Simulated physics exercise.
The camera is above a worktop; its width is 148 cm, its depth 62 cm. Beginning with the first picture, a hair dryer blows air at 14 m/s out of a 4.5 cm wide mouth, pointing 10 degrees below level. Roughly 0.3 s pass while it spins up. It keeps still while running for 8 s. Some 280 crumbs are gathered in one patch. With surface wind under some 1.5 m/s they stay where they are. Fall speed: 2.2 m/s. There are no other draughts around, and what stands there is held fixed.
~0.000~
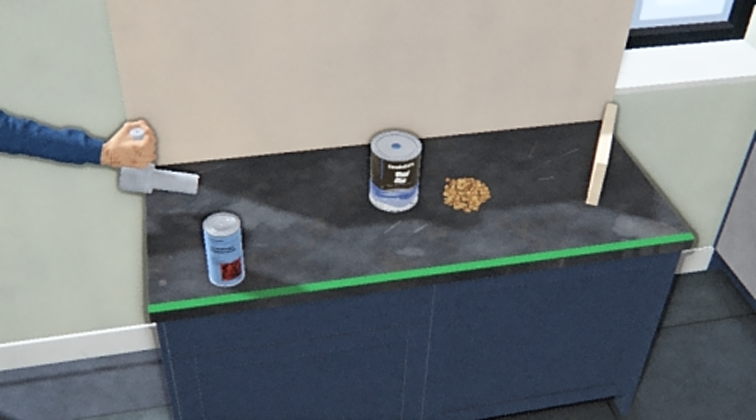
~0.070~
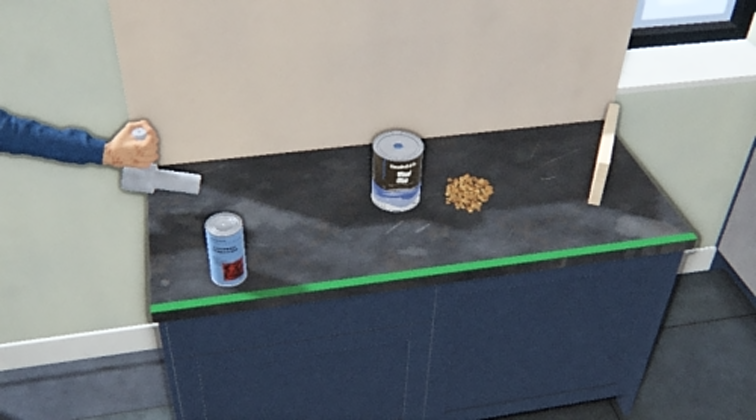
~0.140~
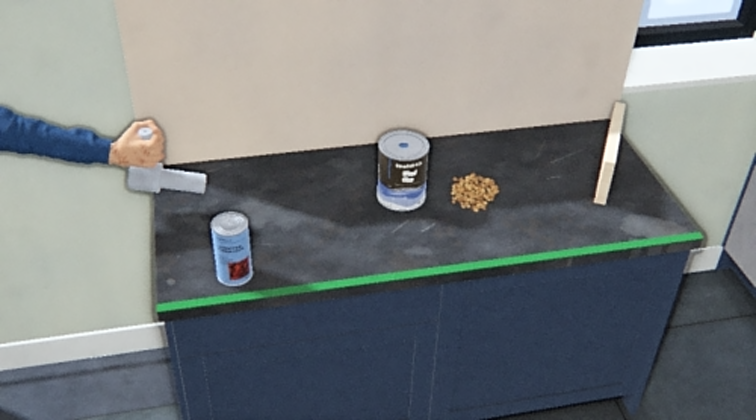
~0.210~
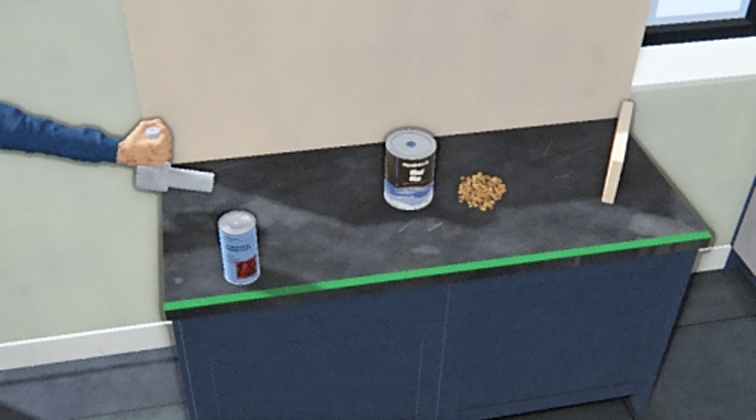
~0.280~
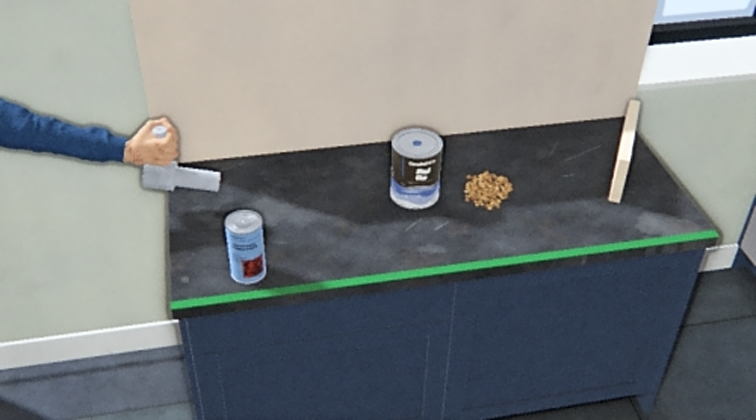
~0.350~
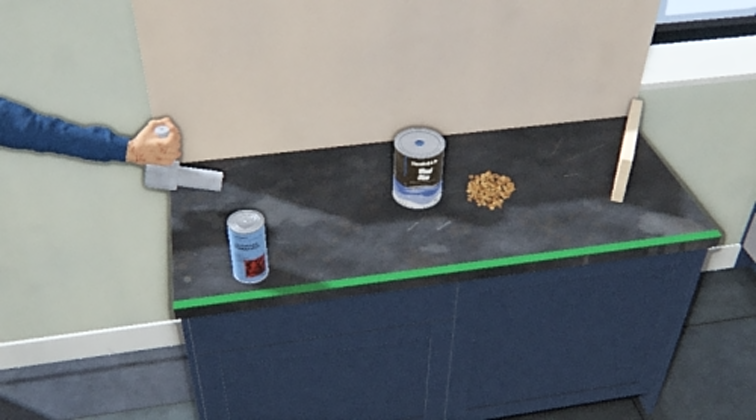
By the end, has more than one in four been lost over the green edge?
No, the quarter line is respected.
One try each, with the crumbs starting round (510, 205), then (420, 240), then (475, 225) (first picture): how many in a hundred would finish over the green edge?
In turn: 0 per cent, 100 per cent, 50 per cent.
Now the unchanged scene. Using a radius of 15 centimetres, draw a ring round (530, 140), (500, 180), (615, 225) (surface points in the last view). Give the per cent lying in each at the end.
Estimates in listed order: 0 %; 80 %; 1 %.
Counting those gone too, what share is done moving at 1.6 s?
The share is near 15 per cent.
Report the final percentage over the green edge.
My estimate is around 3 %.
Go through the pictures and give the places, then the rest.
In the first picture, the middle of the crumbs is near (469, 194), none has stirred yet and the mouth of the hair dryer is at (197, 185).
In the second picture, the middle of the crumbs is near (471, 190), none has stirred yet and the green edge is centred on (441, 274).
In the third picture, the middle of the crumbs is near (477, 190), none has stirred yet, the top of a tin is at (404, 145) and the top of a board is at (616, 131).
In the fourth picture, the middle of the crumbs is near (484, 189) and none has stirred yet.
In the fifth picture, the middle of the crumbs is near (491, 188) and none has stirred yet.
In the sixth picture, the middle of the crumbs is near (493, 187) and none has stirred yet.
After 1.6 s, 85 % are on the move or not yet settled, 0 % are over the green edge; the middle of those still in play is near (492, 191).
After 2.6 s, 82 % are on the move or not yet settled, 0 % are over the green edge; the middle of those still in play is near (492, 191).
After 4.4 s, 73 % are on the move or not yet settled, 1 % are over the green edge; the middle of those still in play is near (492, 191).
After 8.0 s, at the end, 3 % are over the green edge; the middle of those still in play is near (492, 189).
